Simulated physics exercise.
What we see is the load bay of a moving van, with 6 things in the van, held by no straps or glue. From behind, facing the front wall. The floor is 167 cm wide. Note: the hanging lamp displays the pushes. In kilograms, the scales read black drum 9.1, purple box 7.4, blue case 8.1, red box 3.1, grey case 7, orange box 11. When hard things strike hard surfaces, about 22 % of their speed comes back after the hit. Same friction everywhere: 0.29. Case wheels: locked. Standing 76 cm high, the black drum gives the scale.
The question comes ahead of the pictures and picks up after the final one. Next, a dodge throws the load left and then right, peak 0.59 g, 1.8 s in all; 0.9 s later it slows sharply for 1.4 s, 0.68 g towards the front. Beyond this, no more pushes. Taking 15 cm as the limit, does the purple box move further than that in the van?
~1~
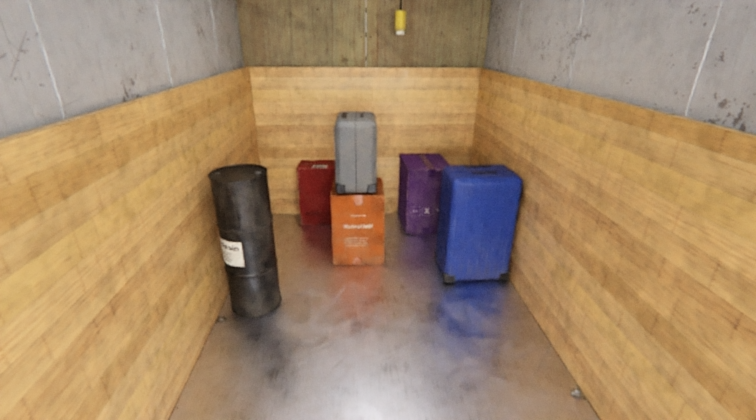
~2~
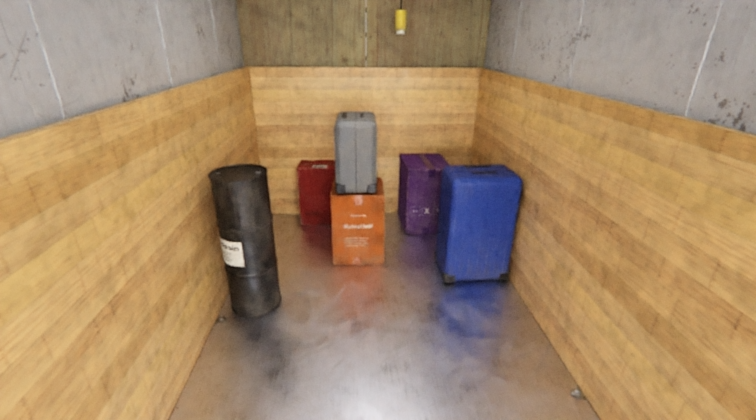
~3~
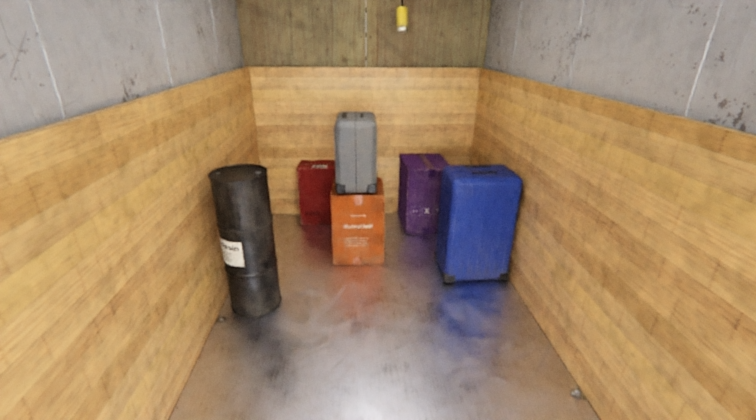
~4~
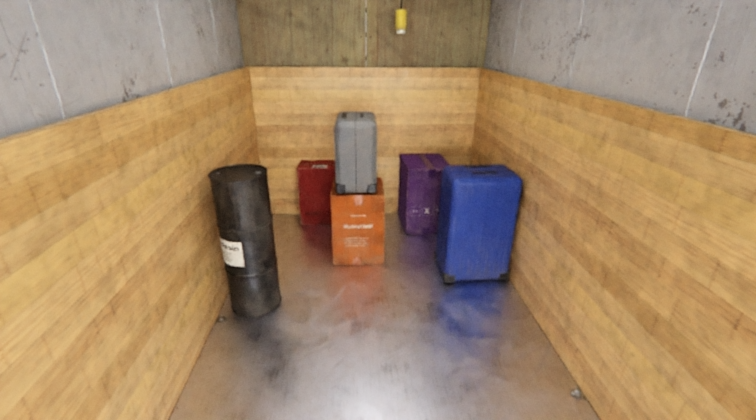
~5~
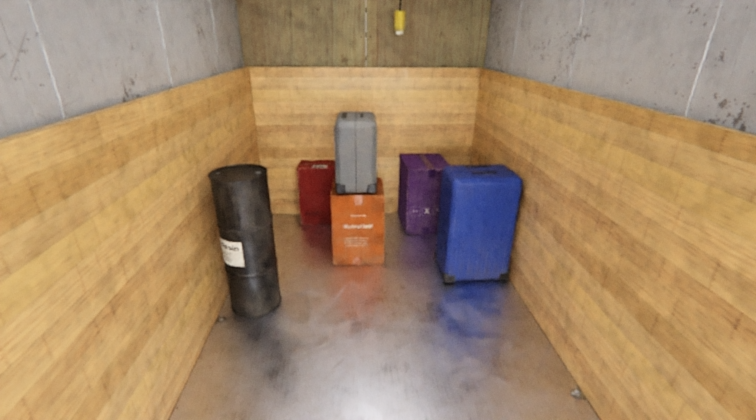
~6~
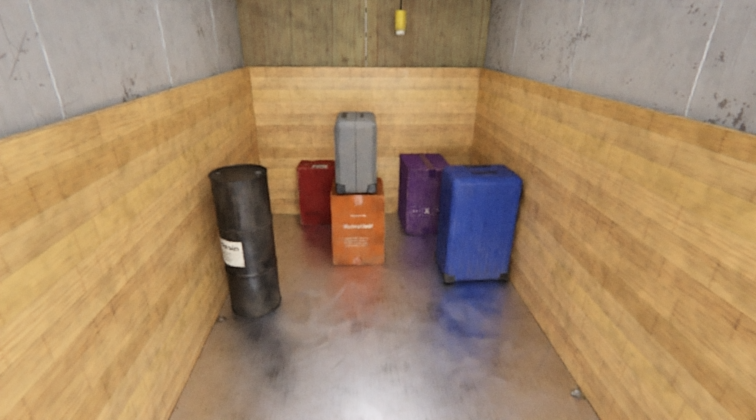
No.
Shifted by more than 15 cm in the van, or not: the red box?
In the end the red box remains stationary.
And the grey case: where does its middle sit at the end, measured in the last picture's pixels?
Around (326, 221).
Then, 0.80 s past the last view, load feels 0.26 g left; purple box shifted 18 cm near (400, 193); grey case shifted 21 cm; blue case shifted 18 cm.
Then, 1.70 s past the last view, load feels 0.26 g right; grey case now off its perch; purple box shifted 14 cm near (404, 193); blue case shifted 15 cm.
Then, 2.00 s past the last view, steady run; black drum shifted 26 cm; orange box shifted 16 cm.
Then, 3.50 s past the last view, load feels 0.68 g forwards; purple box shifted 3 cm near (421, 192); black drum at 8° to upright; orange box shifted 48 cm.
Finally, off its perch, grey case; on their side or leaning hard in the van, black drum; not toppled but over 15 cm from the start, blue case and orange box; the other 2 still in place (within 15 cm). In the last view, purple box near (421, 192).
